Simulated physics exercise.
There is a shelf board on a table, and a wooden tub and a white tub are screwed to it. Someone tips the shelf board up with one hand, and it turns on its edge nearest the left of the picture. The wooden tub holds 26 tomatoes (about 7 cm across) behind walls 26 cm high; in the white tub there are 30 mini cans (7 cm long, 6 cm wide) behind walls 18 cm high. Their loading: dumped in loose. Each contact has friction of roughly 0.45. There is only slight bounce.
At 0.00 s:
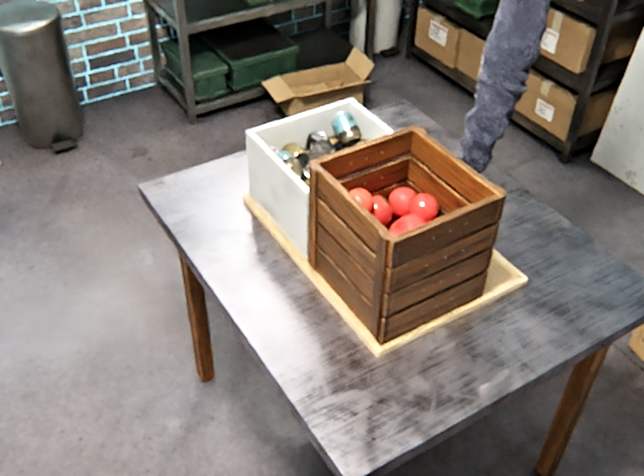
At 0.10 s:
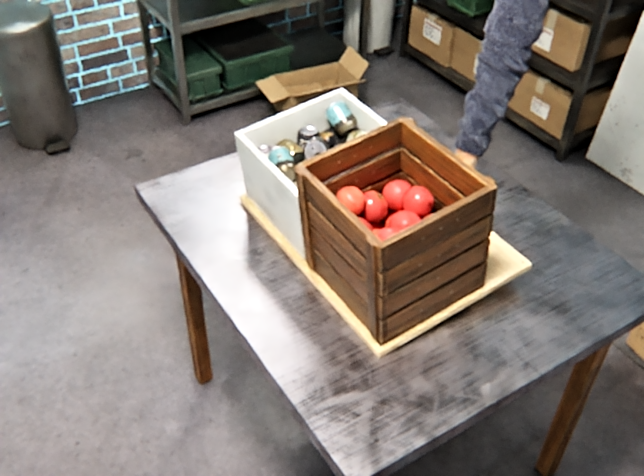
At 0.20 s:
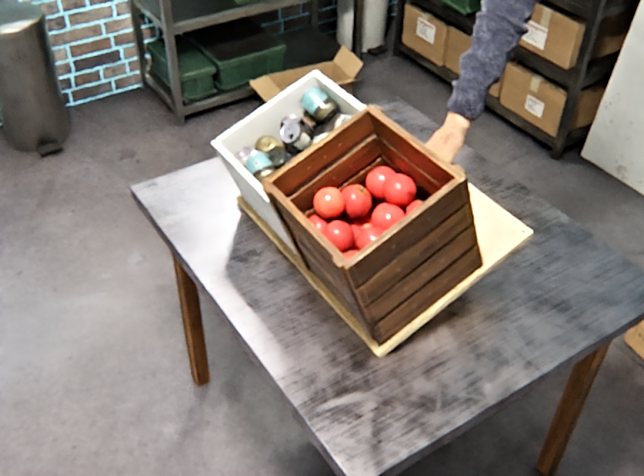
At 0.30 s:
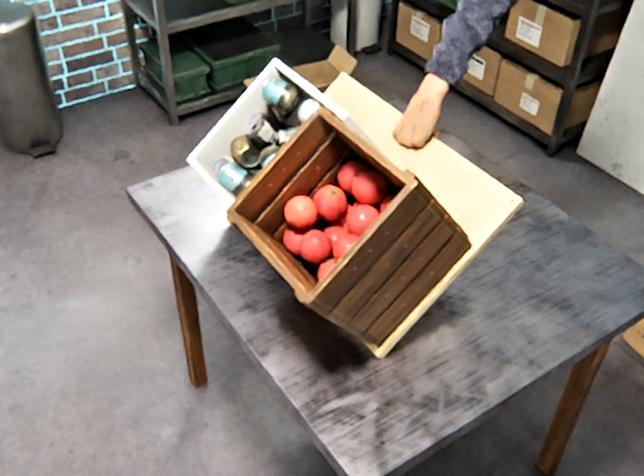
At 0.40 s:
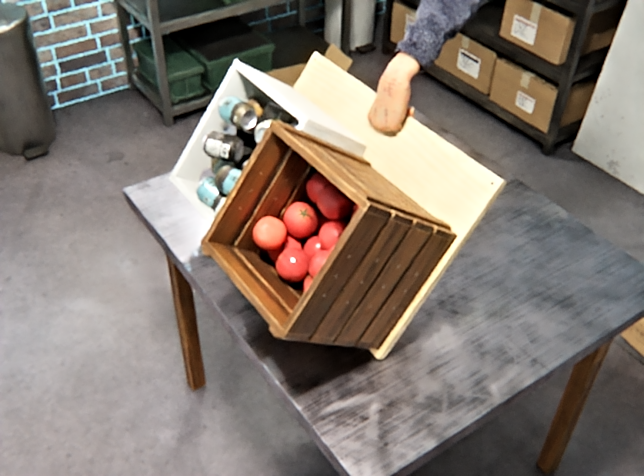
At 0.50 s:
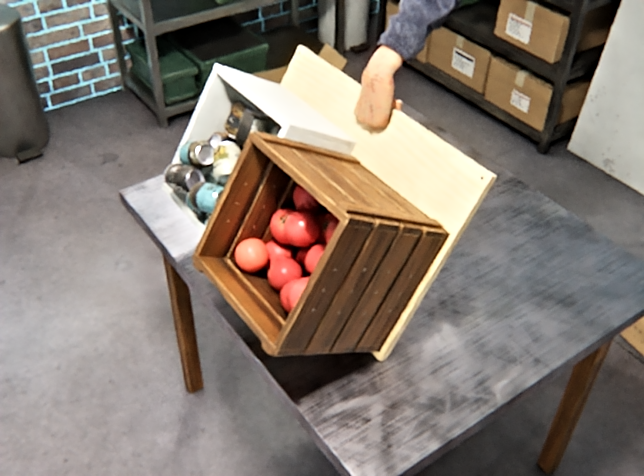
At first, a wooden tub of tomatoes and a white tub of small cans sit level on a pale board on a table. Then a hand raises the board's far side, tilting both tubs steeply toward the left, and the tomatoes and cans are still inside them at the end.
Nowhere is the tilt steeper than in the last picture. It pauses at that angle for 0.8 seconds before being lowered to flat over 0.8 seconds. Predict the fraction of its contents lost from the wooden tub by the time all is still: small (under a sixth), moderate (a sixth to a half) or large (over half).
Small.
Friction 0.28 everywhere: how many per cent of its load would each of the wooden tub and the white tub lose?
Wooden tub 0, white tub 0 per cent.
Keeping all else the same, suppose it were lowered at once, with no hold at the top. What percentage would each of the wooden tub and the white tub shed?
That would cost wooden tub 0 per cent of its load and white tub 10 per cent.
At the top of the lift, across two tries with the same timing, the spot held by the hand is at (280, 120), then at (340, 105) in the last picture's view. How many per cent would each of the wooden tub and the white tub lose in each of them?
Loss per try - wooden tub 70 / 20 percent, white tub 80 / 40 percent.
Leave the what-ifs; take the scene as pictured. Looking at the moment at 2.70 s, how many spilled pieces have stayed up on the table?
The number is some 0.
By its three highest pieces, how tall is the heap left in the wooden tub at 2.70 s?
Around 19 centimetres.
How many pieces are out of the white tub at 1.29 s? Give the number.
White tub: Roughly 4 out by then.
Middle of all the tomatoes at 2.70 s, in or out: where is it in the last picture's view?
Somewhere around pixel (392, 248).
After 0.85 s, tilt 58°; 0 of 26 out of the wooden tub and 4 of 30 out of the white tub.
After 1.29 s, tilt 58°; 0 of 26 out of the wooden tub and 4 of 30 out of the white tub.
After 1.91 s, tilt 8°; 0 of 26 out of the wooden tub and 4 of 30 out of the white tub.
Outcome (at 2.70 s), 0 of 26 out of the wooden tub and 4 of 30 out of the white tub. Asked share, 0 of 26, 0 per cent.
